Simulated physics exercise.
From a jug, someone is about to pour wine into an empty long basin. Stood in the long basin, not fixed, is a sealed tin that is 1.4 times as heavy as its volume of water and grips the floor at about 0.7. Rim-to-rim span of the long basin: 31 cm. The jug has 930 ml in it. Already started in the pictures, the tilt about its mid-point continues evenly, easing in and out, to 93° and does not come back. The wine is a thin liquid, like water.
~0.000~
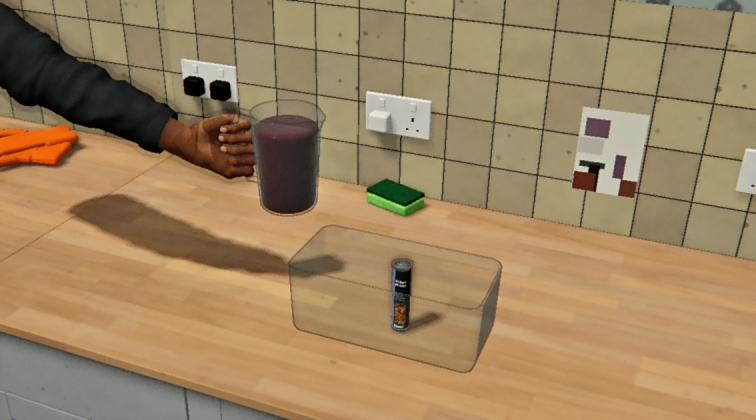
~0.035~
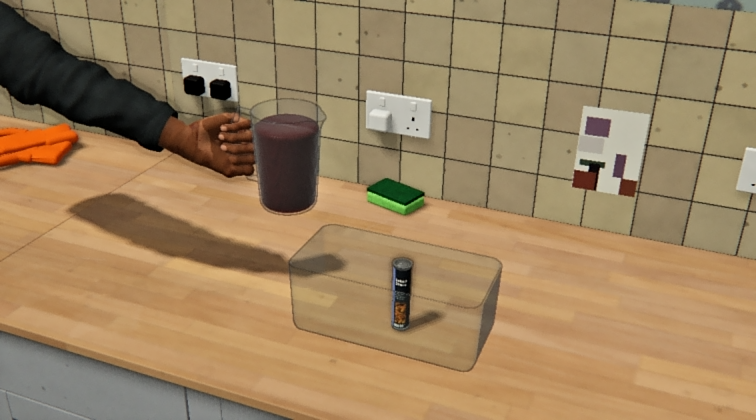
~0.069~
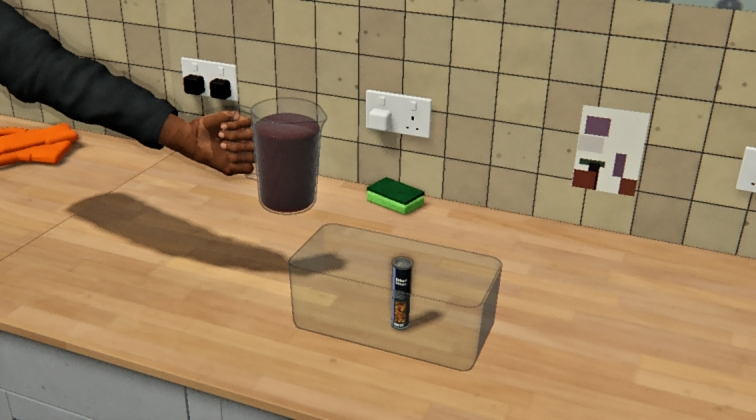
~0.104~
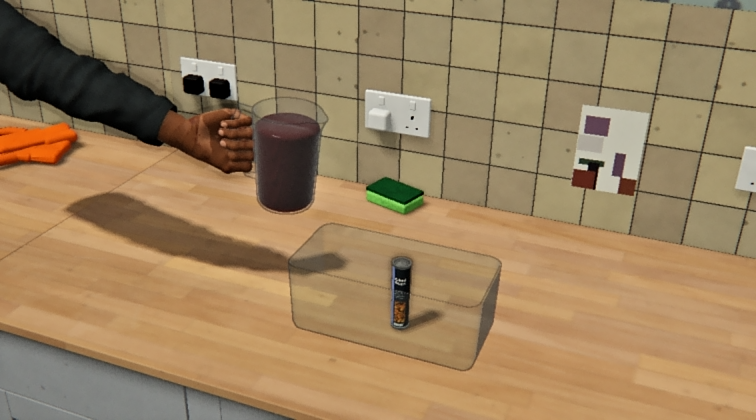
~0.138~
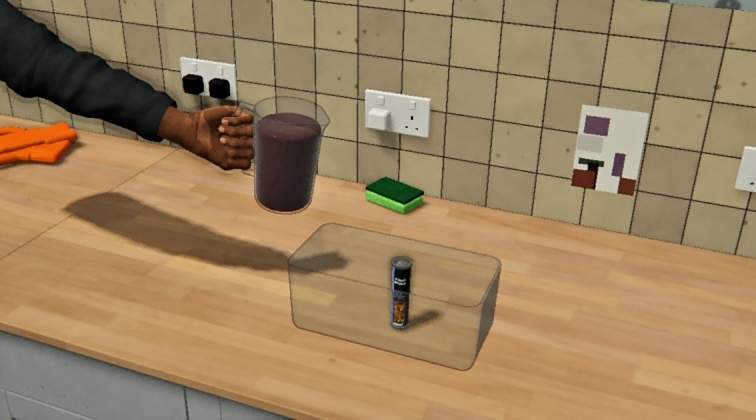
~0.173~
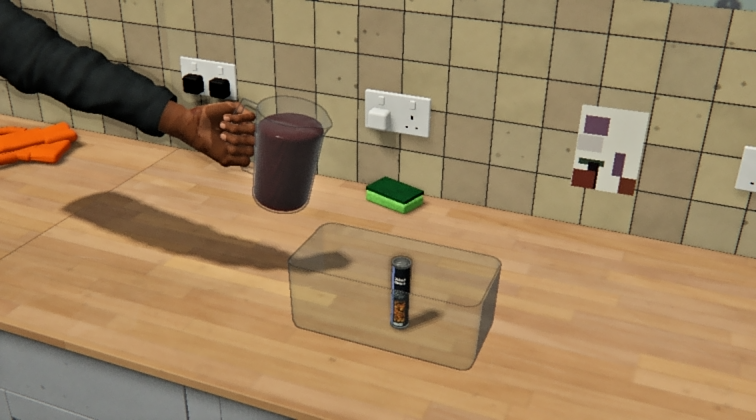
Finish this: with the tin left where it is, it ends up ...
It ends up knocked over.
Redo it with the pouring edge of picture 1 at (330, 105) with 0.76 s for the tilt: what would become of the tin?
Then it tips over.
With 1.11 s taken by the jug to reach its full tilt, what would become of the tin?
Tips over.
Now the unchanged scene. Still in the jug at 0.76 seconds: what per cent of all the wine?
Close to 52 in a hundred.
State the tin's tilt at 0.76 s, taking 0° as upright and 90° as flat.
I'd say it's tipped close to 0 degrees.
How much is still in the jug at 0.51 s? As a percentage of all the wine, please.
Roughly 88 percent.
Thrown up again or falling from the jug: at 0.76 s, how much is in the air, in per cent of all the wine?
Something like 18 per cent of the total.
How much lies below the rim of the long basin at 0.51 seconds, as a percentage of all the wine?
Close to 0 in a hundred.
By 0.51 s the tilt is 66° and 88 per cent is still to pour; the tin stands where it began.
By 0.76 s the tilt is 92° and 52 per cent is still to pour; the tin stands where it began.
By 1.03 s the tilt is 93° and 18 per cent is still to pour; the tin leans 20°.
By 1.31 s the tilt is 93° and 5 per cent is still to pour; the tin lies on its side.
At rest the tin lies on its side.
